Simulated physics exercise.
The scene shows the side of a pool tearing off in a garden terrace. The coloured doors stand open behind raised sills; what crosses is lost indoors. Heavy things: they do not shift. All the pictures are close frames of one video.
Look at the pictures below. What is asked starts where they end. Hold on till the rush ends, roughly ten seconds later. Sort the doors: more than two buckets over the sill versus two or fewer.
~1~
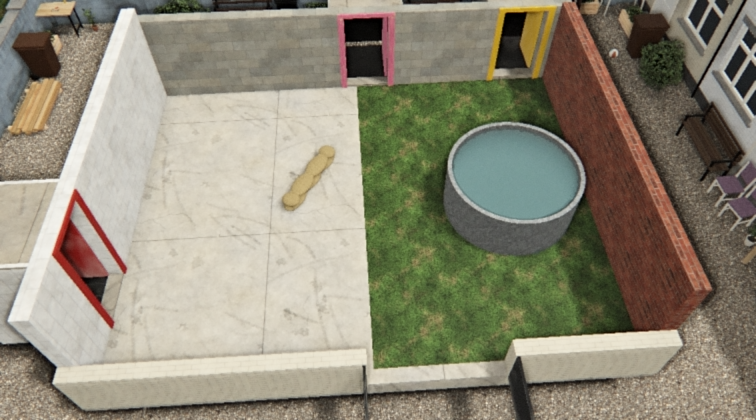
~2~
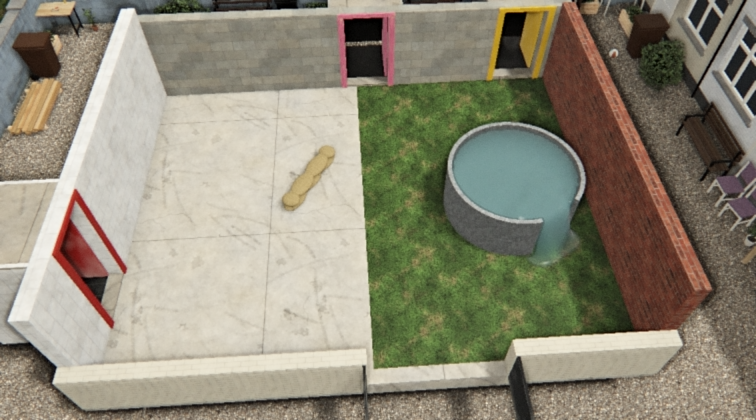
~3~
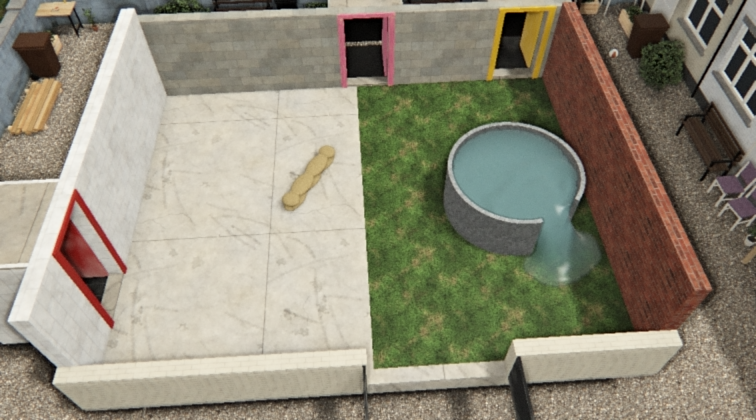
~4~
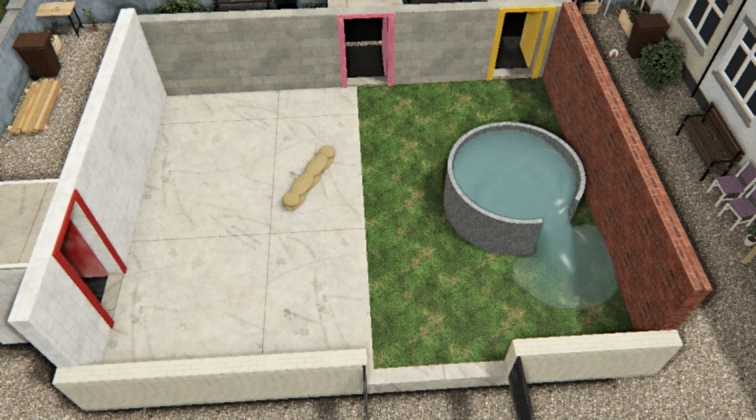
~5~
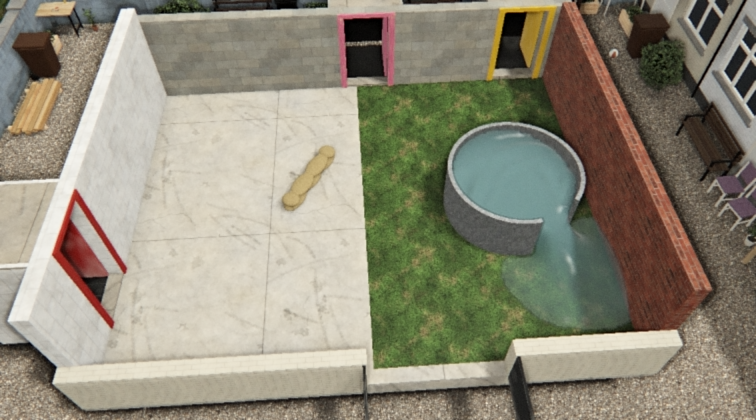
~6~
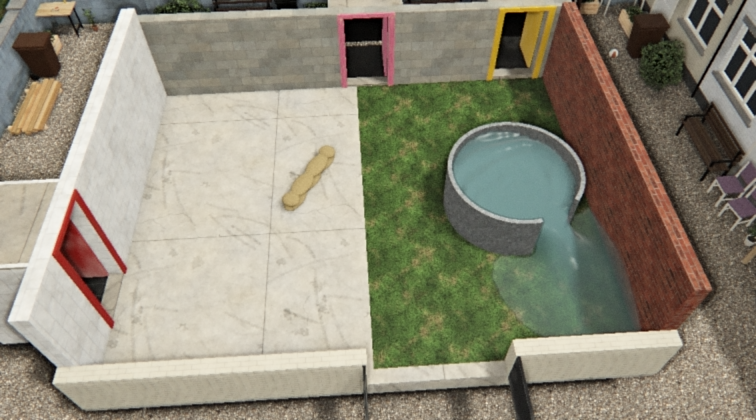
Sorted by door: Yellow door - two or fewer; pink door - two or fewer; red door - more than two.
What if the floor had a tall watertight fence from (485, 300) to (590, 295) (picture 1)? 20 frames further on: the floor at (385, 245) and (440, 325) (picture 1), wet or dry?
One after the other: Flooded, wet.
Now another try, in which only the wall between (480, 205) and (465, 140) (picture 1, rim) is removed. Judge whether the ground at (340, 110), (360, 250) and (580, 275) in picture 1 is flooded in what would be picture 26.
In turn: Under water, under water, no water.
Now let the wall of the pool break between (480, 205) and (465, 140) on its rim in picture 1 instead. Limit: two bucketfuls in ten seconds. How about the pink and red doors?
Result - pink: Clears the line; red: Clears the line.
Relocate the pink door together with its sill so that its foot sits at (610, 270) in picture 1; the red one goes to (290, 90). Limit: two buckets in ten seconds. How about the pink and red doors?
Result - pink door crosses the line, red door does not reach it.
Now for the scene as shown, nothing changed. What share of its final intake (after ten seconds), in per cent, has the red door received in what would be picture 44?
My estimate: Close to 10 per cent.
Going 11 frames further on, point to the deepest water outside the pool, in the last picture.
Somewhere near (619, 352).
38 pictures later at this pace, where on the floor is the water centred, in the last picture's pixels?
It's close to (455, 246).
A moment on, water covers 10 % of the floor; the yellow door not reached, the pink door not reached, the red door not reached.
Next, water covers 15 % of the floor; the yellow door not reached, the pink door not reached, the red door not reached.
Then, water covers 35 % of the floor; the yellow door not reached, the pink door not reached, the red door not reached.
Later, water covers 65 % of the floor; the yellow door wet at the sill, nothing in, the pink door not reached, the red door under two buckets in.
In the end, water covers 90 % of the floor; the yellow door wet at the sill, nothing in, the pink door not reached, the red door over two buckets in.
